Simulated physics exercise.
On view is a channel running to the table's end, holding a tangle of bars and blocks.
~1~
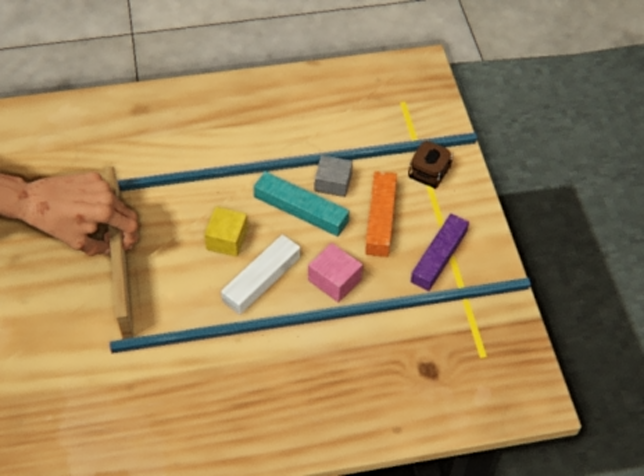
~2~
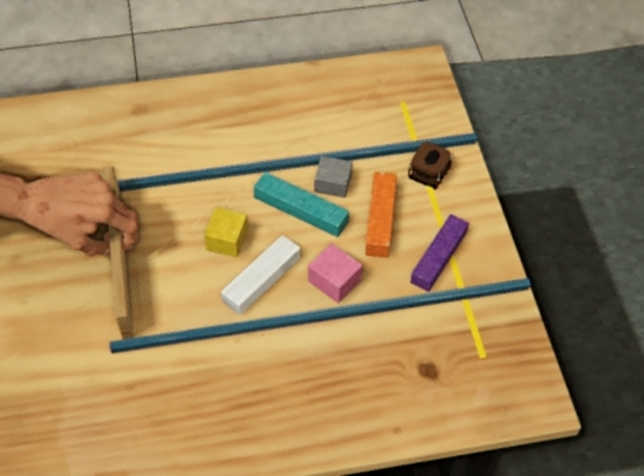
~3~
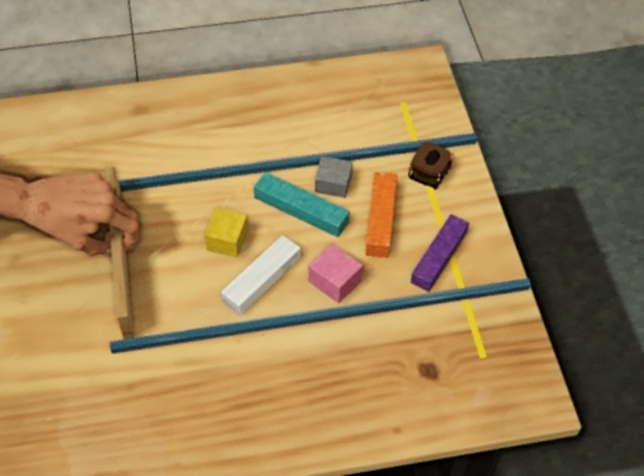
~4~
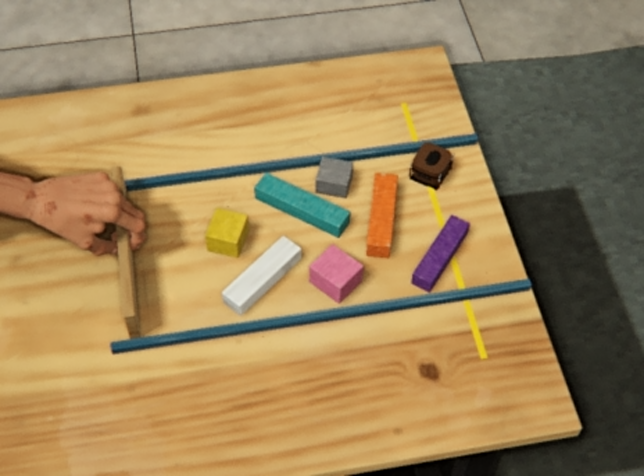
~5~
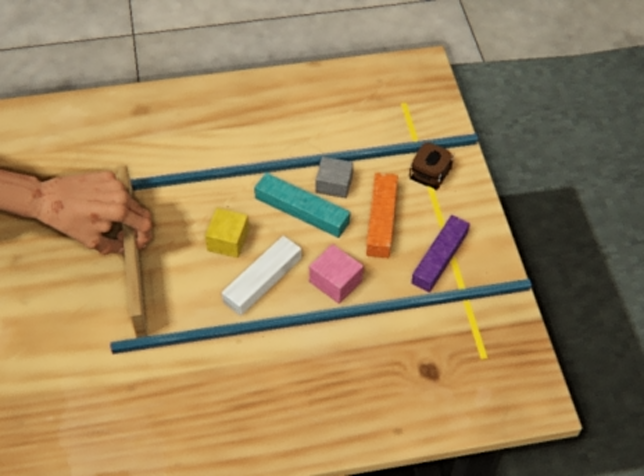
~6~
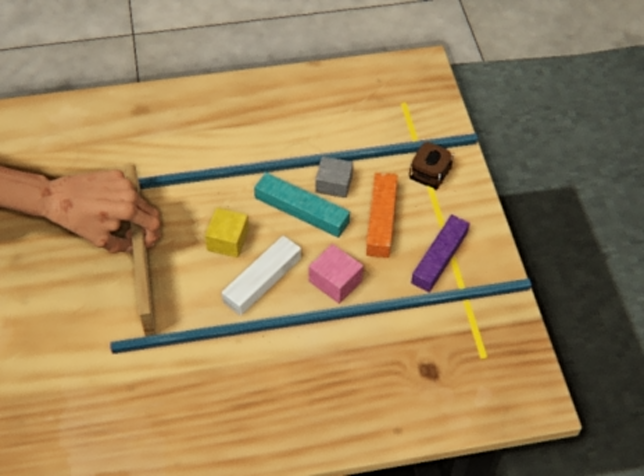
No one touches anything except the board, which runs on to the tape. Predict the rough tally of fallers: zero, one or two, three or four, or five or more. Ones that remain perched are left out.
Tally: Three or four.
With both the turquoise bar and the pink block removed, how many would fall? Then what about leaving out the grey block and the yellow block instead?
The first removal gives 0, the second gives 1.
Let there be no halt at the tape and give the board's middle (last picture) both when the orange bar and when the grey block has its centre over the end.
Near (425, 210) in the first case, near (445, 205) in the other.
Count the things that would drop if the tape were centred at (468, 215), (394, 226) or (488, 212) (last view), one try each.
Result per try: 6; 0; 7.
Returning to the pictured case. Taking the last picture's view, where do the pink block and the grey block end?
The pink block comes to rest close to (510, 261), while the grey block rests close to (481, 156).
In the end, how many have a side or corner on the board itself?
All in all, 3.
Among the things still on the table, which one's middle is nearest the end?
The grey block is the one.
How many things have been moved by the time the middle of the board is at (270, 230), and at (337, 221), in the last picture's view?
4, then 7.
Early on, none off yet; brown case at rest near (431, 166); purple bar at rest near (441, 253); orange bar at rest near (382, 214).
A while later, none off yet; brown case at rest near (431, 166); purple bar at rest near (443, 252); orange bar travelled a little near (410, 215).
Further along, none off yet; brown case travelled about its own width near (473, 166); purple bar travelled about its own width near (502, 244); orange bar travelled about its own width near (478, 215).
Finally, the number that fall off is three or four; lost, orange bar, purple bar and brown case.
